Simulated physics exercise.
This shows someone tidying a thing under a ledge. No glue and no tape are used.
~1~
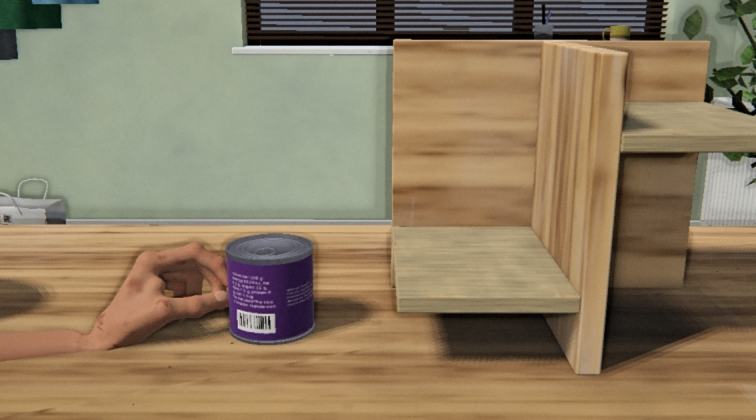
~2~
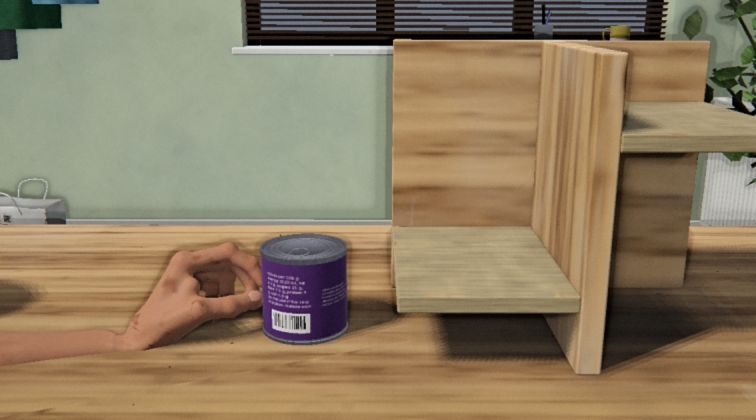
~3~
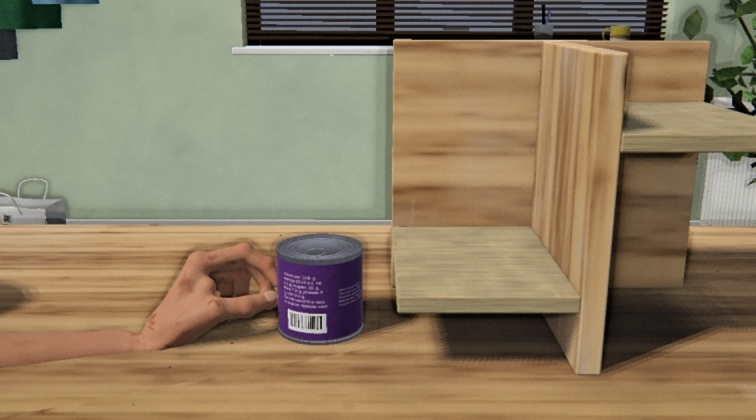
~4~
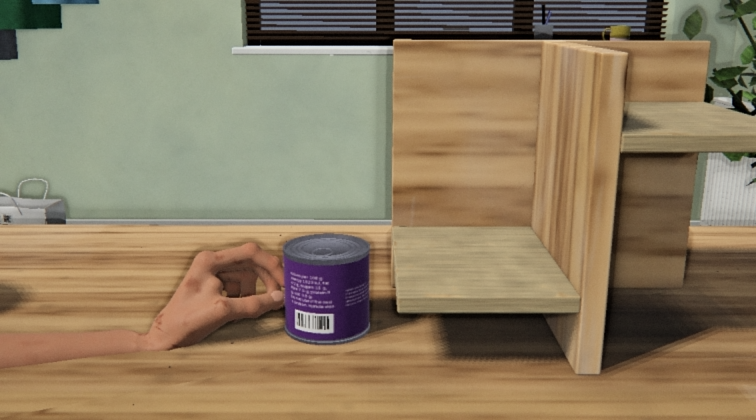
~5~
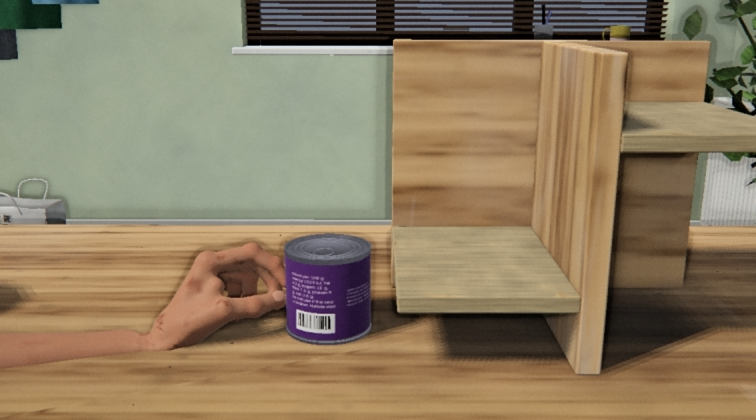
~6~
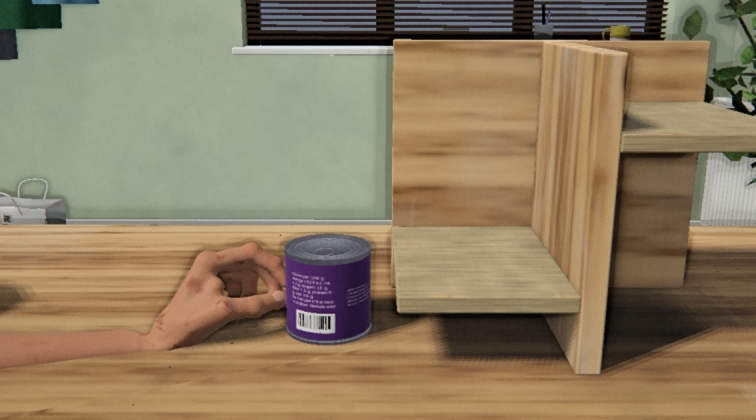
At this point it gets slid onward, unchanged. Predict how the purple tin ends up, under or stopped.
Most likely it stays out there.
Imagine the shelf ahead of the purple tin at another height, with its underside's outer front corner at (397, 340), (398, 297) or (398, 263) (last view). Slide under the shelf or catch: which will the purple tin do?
It won't pass the first time, won't pass the second and passes the third.
Then, 0.22 s on from there, purple tin sliding up to the opening near (342, 287).
In the end, the purple tin is too tall, near (352, 287).
